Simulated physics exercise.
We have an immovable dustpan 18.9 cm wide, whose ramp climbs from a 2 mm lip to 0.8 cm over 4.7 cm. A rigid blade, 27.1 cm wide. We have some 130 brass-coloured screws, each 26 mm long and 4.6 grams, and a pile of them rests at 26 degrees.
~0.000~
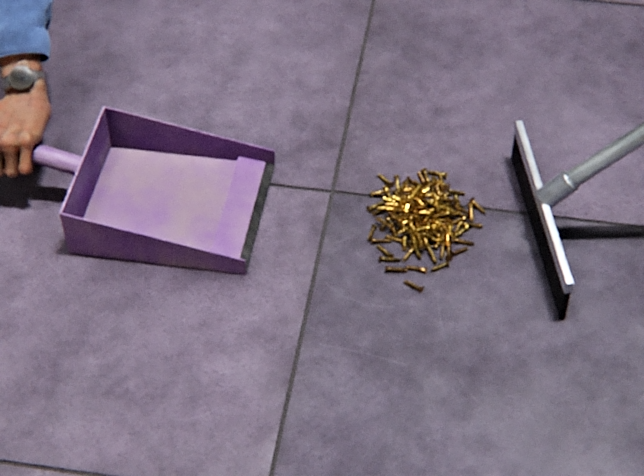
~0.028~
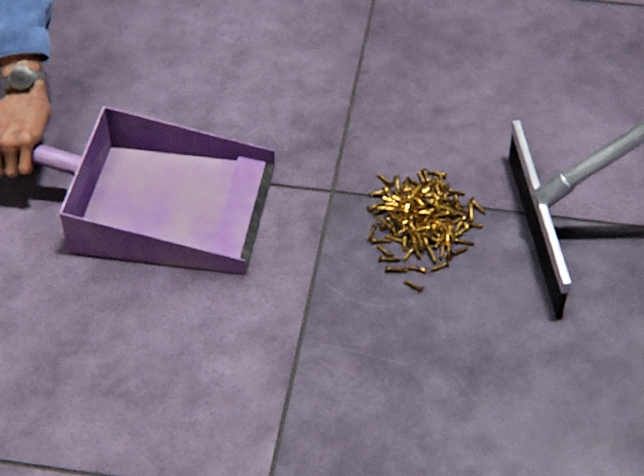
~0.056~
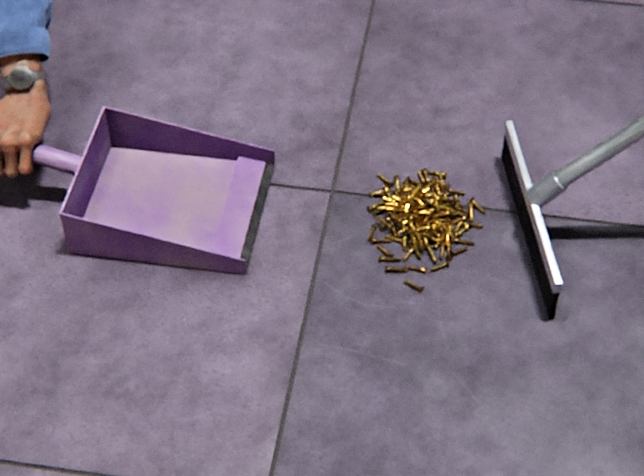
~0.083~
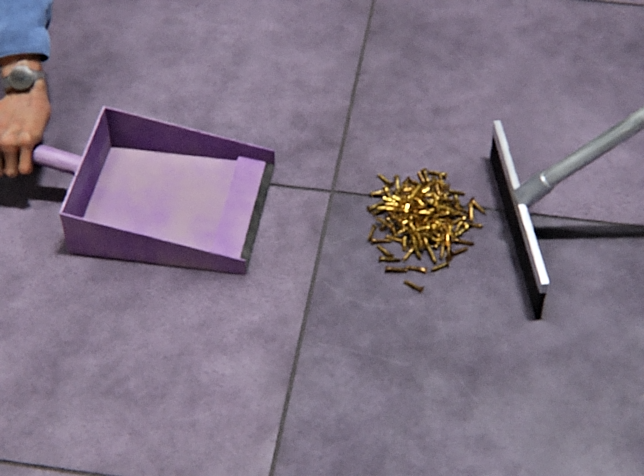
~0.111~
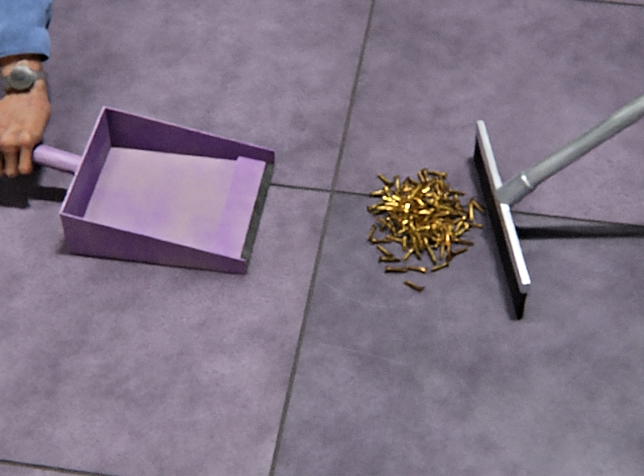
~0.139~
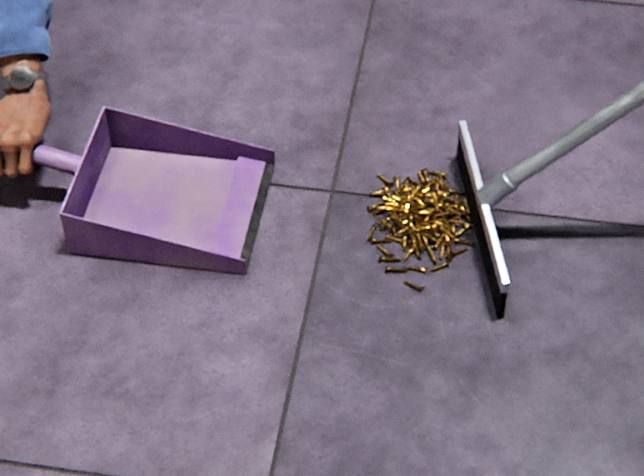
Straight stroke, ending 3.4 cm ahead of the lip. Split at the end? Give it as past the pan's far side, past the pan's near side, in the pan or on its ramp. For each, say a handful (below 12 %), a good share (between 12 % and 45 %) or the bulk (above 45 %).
Split: Far side a handful, near side a handful, pan a good share.
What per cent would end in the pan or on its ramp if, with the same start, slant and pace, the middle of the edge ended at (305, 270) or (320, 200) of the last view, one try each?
Some 30 per cent on the first try, 20 per cent on the second.
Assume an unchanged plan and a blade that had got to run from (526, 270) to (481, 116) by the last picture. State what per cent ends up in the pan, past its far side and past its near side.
Pan 0; far 15; near 0.
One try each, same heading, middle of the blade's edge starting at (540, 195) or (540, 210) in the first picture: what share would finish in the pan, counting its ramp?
Close to 15 in a hundred, then close to 20 in a hundred.
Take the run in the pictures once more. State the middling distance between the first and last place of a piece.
Near 20 cm.
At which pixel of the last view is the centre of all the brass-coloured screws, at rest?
At about (267, 218).
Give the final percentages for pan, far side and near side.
So it's far side at 0 percent, near side at 5 percent, and the pan at 25 percent.
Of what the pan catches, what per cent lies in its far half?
I'd put it near 50 per cent.
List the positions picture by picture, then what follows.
The first picture shows blade from (568, 288) to (518, 130), moved 0.0 cm, 0 of the pieces shifted so far; middle of the pieces at (418, 215); pan at (160, 205).
The second picture shows blade from (565, 288) to (516, 130), moved 0.3 cm, 0 of the pieces shifted so far; middle of the pieces at (418, 215).
The third picture shows blade from (557, 287) to (508, 130), moved 1.3 cm, 0 of the pieces shifted so far; middle of the pieces at (418, 215).
The fourth picture shows blade from (543, 287) to (496, 130), moved 2.8 cm, 0 of the pieces shifted so far; middle of the pieces at (418, 215).
The fifth picture shows blade from (525, 287) to (480, 129), moved 4.9 cm, 0 of the pieces shifted so far; middle of the pieces at (418, 215).
The sixth picture shows blade from (505, 287) to (462, 129), moved 7.2 cm, 6 of the pieces shifted so far; middle of the pieces at (418, 215); pan at (160, 205). The blade's pace is about 0.80 m/s, heading 9 degrees towards the viewer's side.
Then, at 0.27 s, middle of the blade 17 cm from the lip; 0 % over the lip, far side 5 %, near side 0 %.
After 0.36 s, middle of the blade 10 cm from the lip; 0 % over the lip, far side 0 %, near side 0 %.
After 0.59 s, middle of the blade 7 cm from the lip; 25 % over the lip, far side 0 %, near side 5 %.
In the end, at 1.6 s, far side 0 %, near side 5 %, pan 25 %, in front of the lip or behind the blade 65 %.
